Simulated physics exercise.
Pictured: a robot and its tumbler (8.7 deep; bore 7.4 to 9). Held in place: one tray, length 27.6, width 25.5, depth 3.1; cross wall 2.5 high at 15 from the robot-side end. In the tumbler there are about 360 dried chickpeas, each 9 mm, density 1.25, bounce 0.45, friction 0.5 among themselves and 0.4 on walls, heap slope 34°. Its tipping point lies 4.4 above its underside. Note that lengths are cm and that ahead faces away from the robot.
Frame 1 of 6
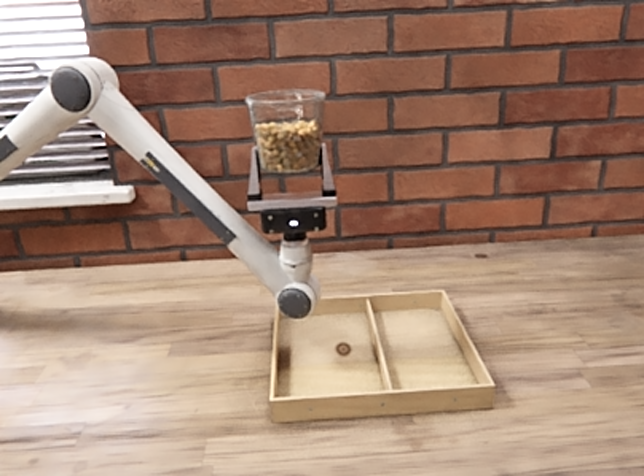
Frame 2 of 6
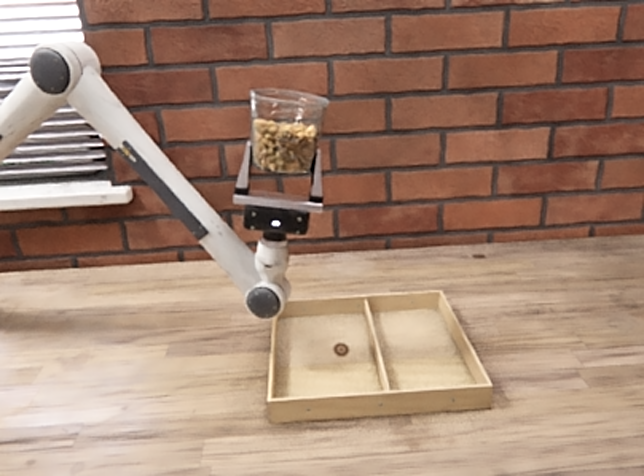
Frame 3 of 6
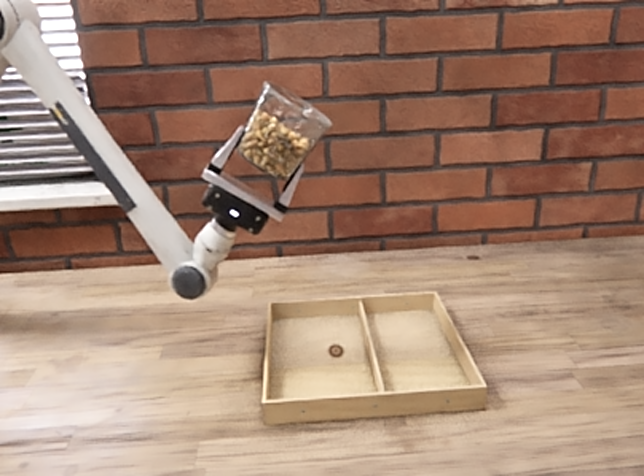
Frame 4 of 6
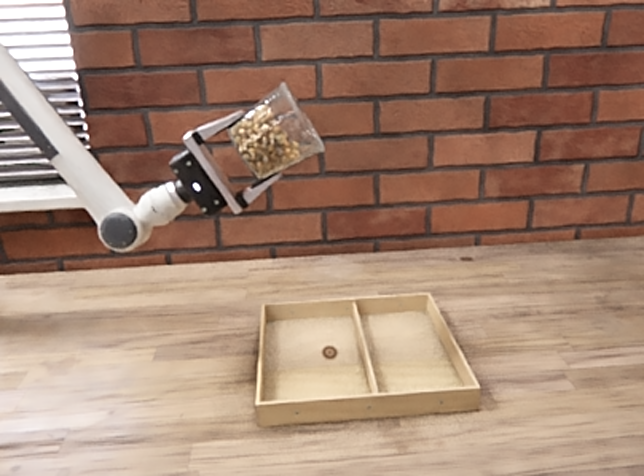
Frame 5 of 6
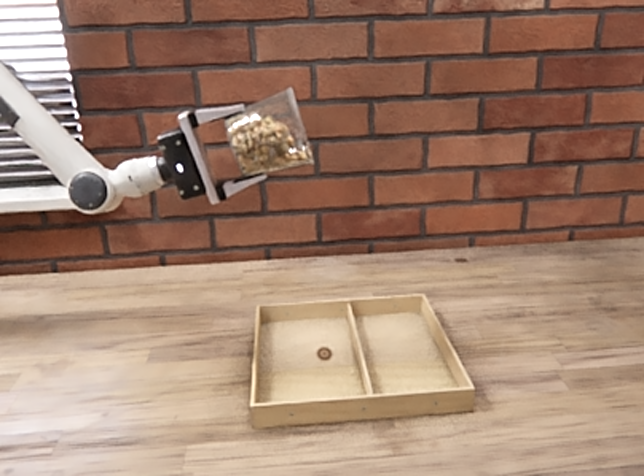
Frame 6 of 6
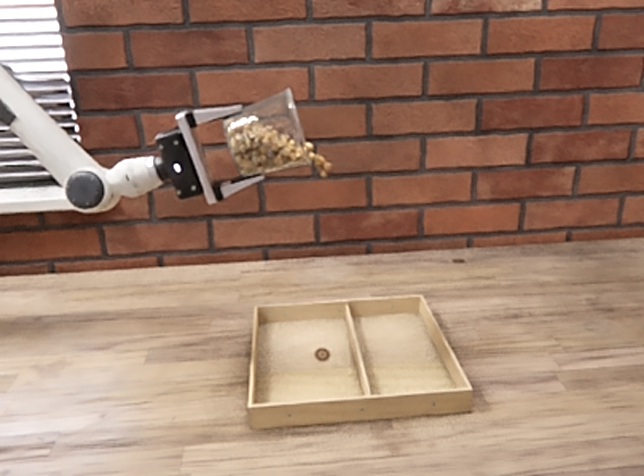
A pale robot arm with dark joints holds a clear tumbler of tan chickpeas before a red brick wall, viewed from the front and slightly above. Below it, a light wooden tray with two compartments sits on a wood-grain tabletop, with window blinds at left. The arm lowers and swings left, tilting the tumbler far rightward until a few chickpeas spill past its rim, while the view drifts slightly.
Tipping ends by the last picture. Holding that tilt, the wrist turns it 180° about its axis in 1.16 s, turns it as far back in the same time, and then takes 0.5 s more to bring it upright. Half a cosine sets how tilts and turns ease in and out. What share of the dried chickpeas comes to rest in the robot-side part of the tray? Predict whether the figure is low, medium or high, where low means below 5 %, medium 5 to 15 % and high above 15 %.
High.
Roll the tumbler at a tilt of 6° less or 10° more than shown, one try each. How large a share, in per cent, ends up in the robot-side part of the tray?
Around 15 percent on the first try, 50 percent on the second.
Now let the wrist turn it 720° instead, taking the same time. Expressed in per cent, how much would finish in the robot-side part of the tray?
In that case it would be around 25 percent.
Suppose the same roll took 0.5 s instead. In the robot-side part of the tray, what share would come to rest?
It would come to close to 15 per cent.
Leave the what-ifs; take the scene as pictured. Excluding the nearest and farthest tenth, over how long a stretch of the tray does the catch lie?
It spans something like 20 centimetres, give or take.
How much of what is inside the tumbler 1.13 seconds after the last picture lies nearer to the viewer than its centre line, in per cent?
Close to 35 % of them.
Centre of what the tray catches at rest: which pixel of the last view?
Around (350, 354).
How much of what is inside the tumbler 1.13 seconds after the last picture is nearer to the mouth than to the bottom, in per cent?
Looks like around 35 per cent to me.
Then, 1.13 s later, tipped 76°, highest piece 36 above the table; 281 in the tumbler, 38 in the robot-side part, 27 in the far-side part, 17 in flight or on a rim.
Then, 2.26 s later, tipped 76°, highest piece 36 above the table; 233 in the tumbler, 71 in the robot-side part, 52 in the far-side part, 7 in flight or on a rim.
Then, 3.02 s later, upright, highest piece 37 above the table; 231 in the tumbler, 74 in the robot-side part, 58 in the far-side part.
Then, 3.72 s later, upright, highest piece 37 above the table; 231 in the tumbler, 74 in the robot-side part, 58 in the far-side part.
At rest, 231 in the tumbler, 74 in the robot-side part, 58 in the far-side part. That is 20 % in the robot-side part of the tray.
